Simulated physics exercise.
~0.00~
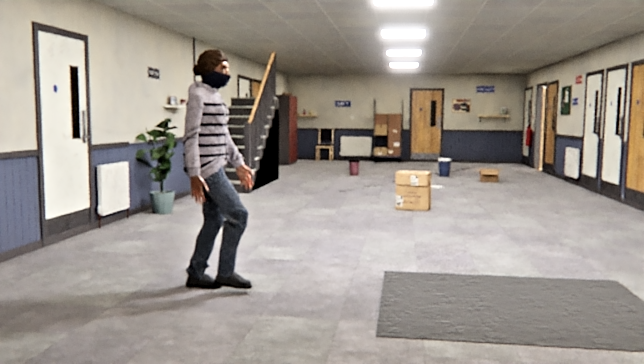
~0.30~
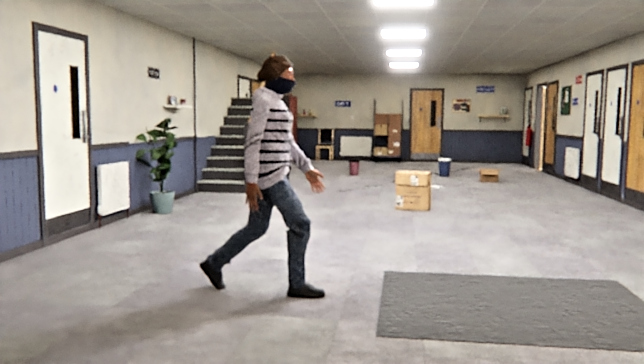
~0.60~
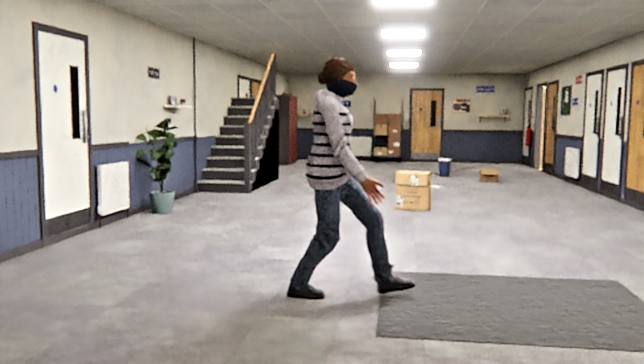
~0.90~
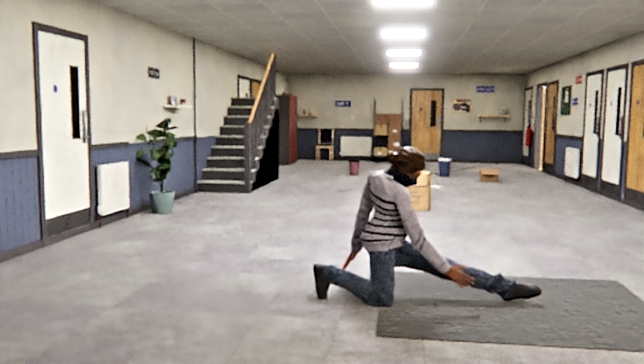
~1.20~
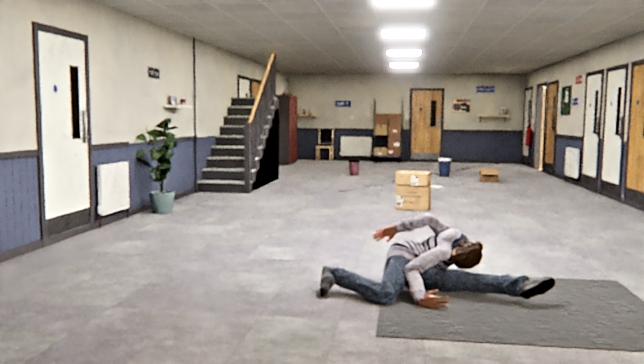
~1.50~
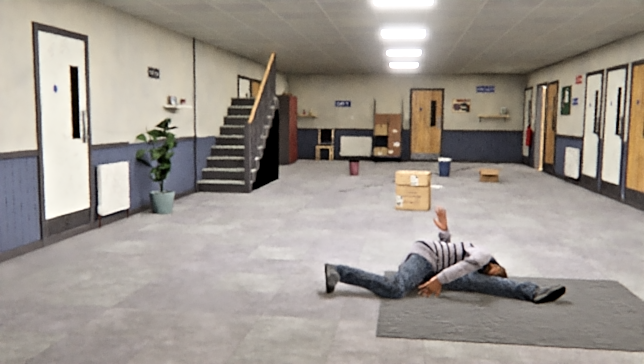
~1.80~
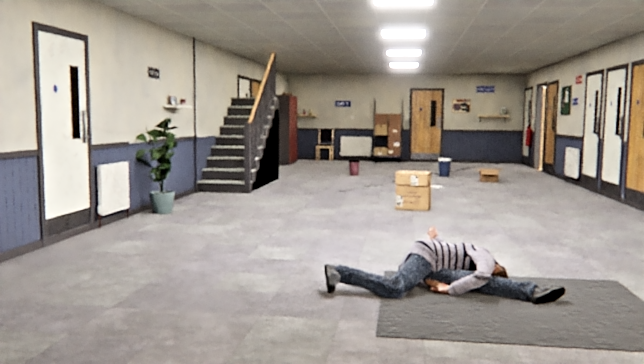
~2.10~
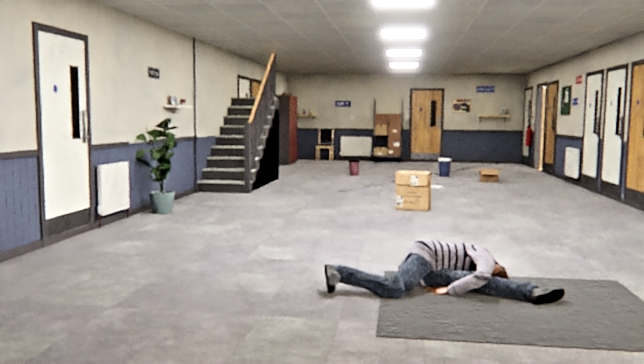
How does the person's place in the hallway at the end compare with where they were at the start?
At the start the person was upright on the left side, near the stairs and the potted plant. By the end they were farther right and low on the floor, lying partly over the dark mat.
